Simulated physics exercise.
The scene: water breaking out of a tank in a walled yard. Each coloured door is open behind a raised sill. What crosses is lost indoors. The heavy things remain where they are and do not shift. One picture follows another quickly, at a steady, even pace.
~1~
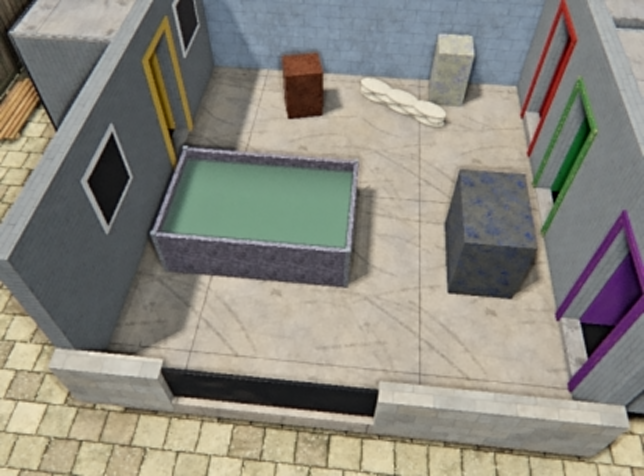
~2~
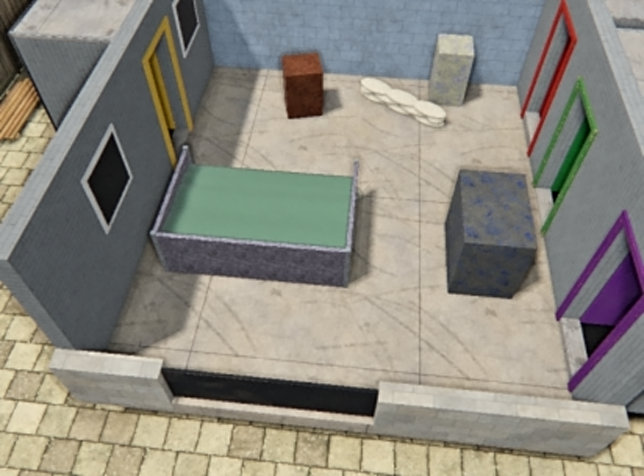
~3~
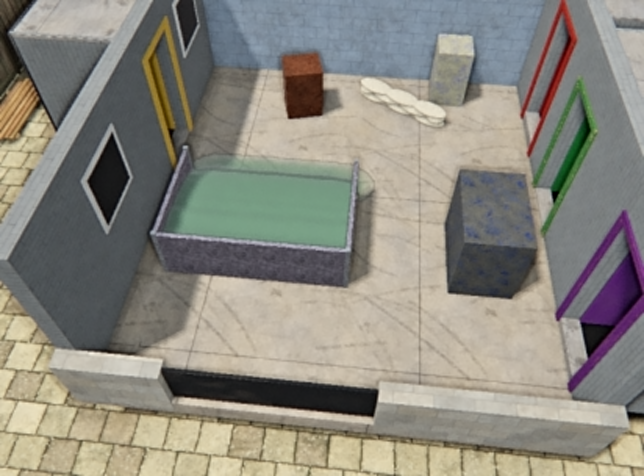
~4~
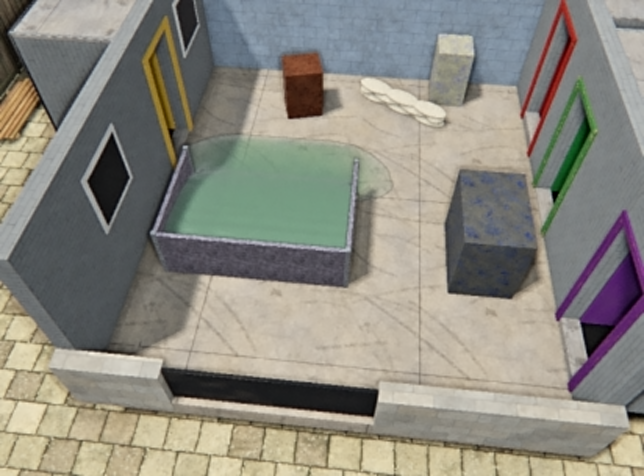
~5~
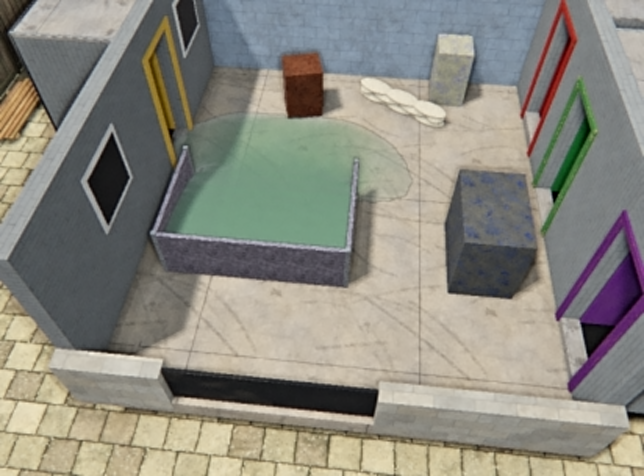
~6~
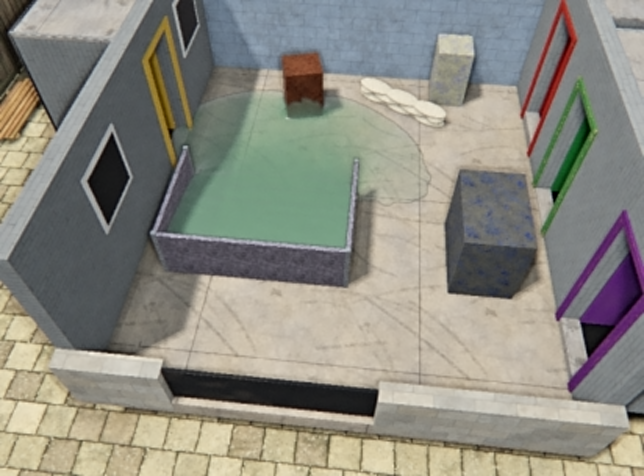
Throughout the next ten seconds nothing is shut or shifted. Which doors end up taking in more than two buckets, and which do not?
The red door stays at two or below, the green door takes in more, the yellow door takes in more, the purple door stays at two or below.
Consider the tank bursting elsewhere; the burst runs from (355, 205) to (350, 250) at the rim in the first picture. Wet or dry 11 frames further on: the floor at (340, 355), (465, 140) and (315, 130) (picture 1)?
Log: Point 1 unreached; point 2 inundated; point 3 unreached.
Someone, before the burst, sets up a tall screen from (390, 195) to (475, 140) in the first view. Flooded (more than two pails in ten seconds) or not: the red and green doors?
Red falls short; green falls short.
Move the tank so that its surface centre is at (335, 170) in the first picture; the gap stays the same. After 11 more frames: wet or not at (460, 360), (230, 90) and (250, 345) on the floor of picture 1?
Points in order: Not reached; inundated; not reached.
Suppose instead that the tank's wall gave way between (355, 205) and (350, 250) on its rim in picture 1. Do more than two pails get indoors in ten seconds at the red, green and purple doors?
Door by door, the red door misses the threshold, then the green door crosses the threshold, then the purple door crosses the threshold.
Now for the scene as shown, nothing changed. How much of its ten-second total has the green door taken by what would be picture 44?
50 %.
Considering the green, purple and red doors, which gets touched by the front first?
My answer: The one in red.
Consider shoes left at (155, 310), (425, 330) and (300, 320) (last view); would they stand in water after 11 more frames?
In turn, the points end up high and dry, high and dry and high and dry.
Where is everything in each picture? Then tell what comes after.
The first frame shows still water in the water tank at (261, 200).
In the second frame, the front is at (359, 198), out from the gap on the water tank's far side.
In the third frame, water pours out on the water tank's far side and has run to (368, 182).
In the fourth frame, water pours out on the water tank's far side and has run to (181, 155).
In the fifth frame, the front is at (388, 147), out from the gap on the water tank's far side.
In the sixth frame, the front is at (351, 103), out from the gap on the water tank's far side.
A moment on, water covers 40 % of the floor; the red door not reached, the green door not reached, the yellow door under two buckets in, the purple door not reached.
Next, water covers 45 % of the floor; the red door wet at the sill, nothing in, the green door not reached, the yellow door over two buckets in, the purple door not reached.
Then, water covers 55 % of the floor; the red door wet at the sill, nothing in, the green door under two buckets in, the yellow door over two buckets in, the purple door not reached.
Later, water covers 85 % of the floor; the red door wet at the sill, nothing in, the green door far over two buckets in, the yellow door far over two buckets in, the purple door wet at the sill, nothing in.
In the end, water covers 95 % of the floor; the red door wet at the sill, nothing in, the green door far over two buckets in, the yellow door far over two buckets in, the purple door wet at the sill, nothing in.
